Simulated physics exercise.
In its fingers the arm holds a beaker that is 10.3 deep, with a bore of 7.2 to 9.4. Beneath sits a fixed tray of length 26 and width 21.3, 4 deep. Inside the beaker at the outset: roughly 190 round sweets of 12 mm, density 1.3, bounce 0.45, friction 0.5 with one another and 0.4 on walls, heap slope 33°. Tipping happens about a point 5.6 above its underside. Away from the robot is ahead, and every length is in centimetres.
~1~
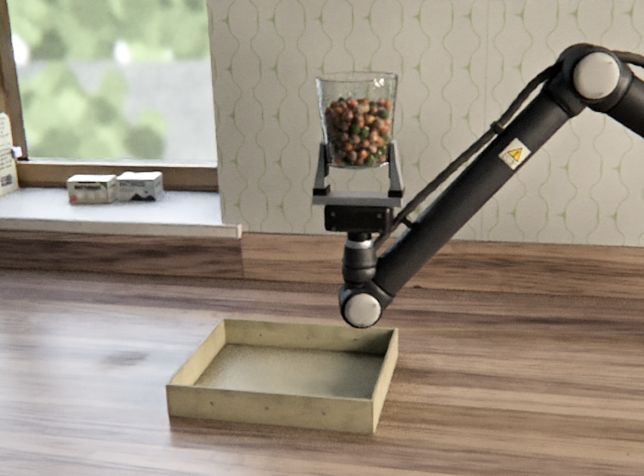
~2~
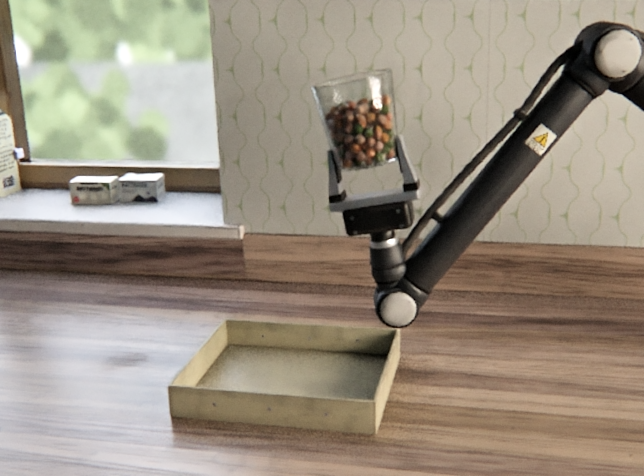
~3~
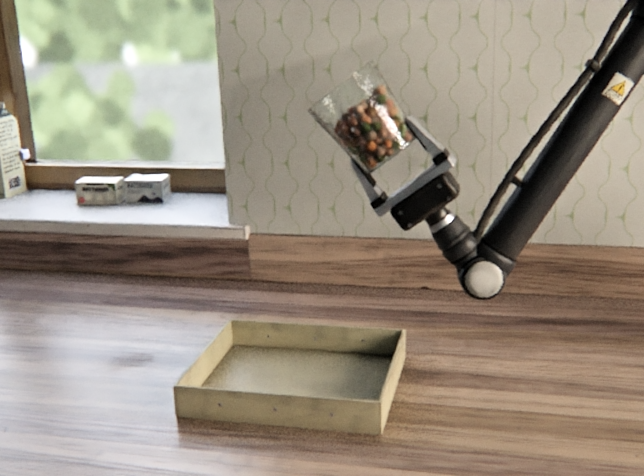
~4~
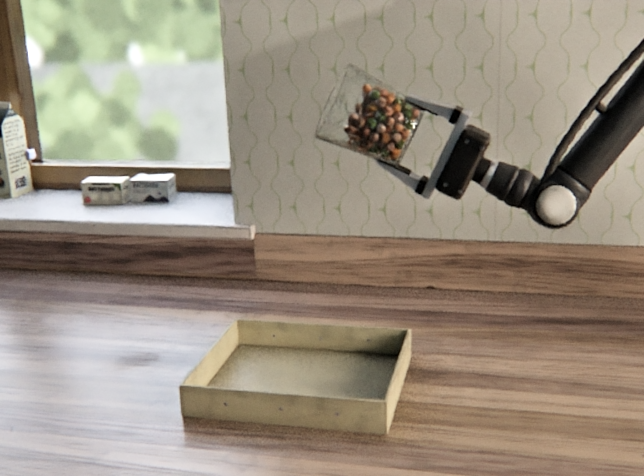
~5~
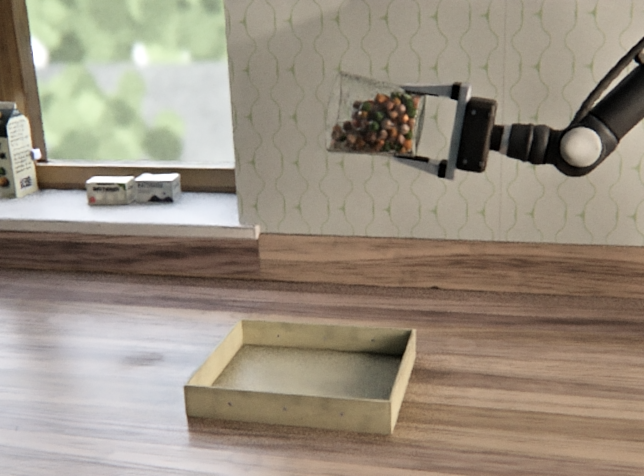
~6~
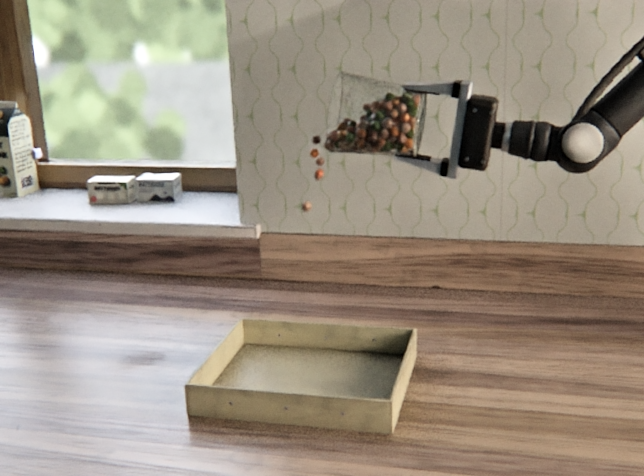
A black robot arm on the right holds up a clear beaker of small red, orange and green sweets above a wooden counter, seen from slightly above. Below sits an empty, shallow, pale yellowish tray, with a window and small cartons at left against patterned wallpaper. The arm shifts right and tips the beaker leftward until nearly level, and a few sweets drop out, while the view drifts slightly.
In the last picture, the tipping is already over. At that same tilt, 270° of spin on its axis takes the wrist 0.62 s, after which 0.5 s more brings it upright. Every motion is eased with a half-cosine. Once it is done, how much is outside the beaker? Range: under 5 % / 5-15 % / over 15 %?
More than 15 %.
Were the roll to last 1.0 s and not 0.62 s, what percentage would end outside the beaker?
Then roughly 40 %.
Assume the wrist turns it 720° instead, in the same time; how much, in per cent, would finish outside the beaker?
Then about 30 percent.
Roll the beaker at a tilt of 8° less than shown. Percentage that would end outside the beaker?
It would be near 10 per cent.
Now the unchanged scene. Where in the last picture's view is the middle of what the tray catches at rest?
About (264, 372).
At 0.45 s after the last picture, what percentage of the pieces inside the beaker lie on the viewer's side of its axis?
65 %.
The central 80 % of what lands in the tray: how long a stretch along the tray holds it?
Around 18 cm.
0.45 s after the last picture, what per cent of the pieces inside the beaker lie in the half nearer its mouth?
About 40 %.
Then, 0.45 s later, tipped 82°, highest piece 39 above the table; 161 in the beaker, 16 in the tray, 10 in flight or on a rim.
Then, 0.90 s later, tipped 34°, highest piece 39 above the table; 134 in the beaker, 50 in the tray, 3 in flight or on a rim.
Then, 1.32 s later, upright, highest piece 39 above the table; 134 in the beaker, 51 in the tray, 2 on the table or floor.
Then, 2.02 s later, upright, highest piece 39 above the table; 134 in the beaker, 51 in the tray, 2 on the table or floor.
At rest, 134 in the beaker, 51 in the tray, 2 on the table or floor. That is 28 % outside the beaker.
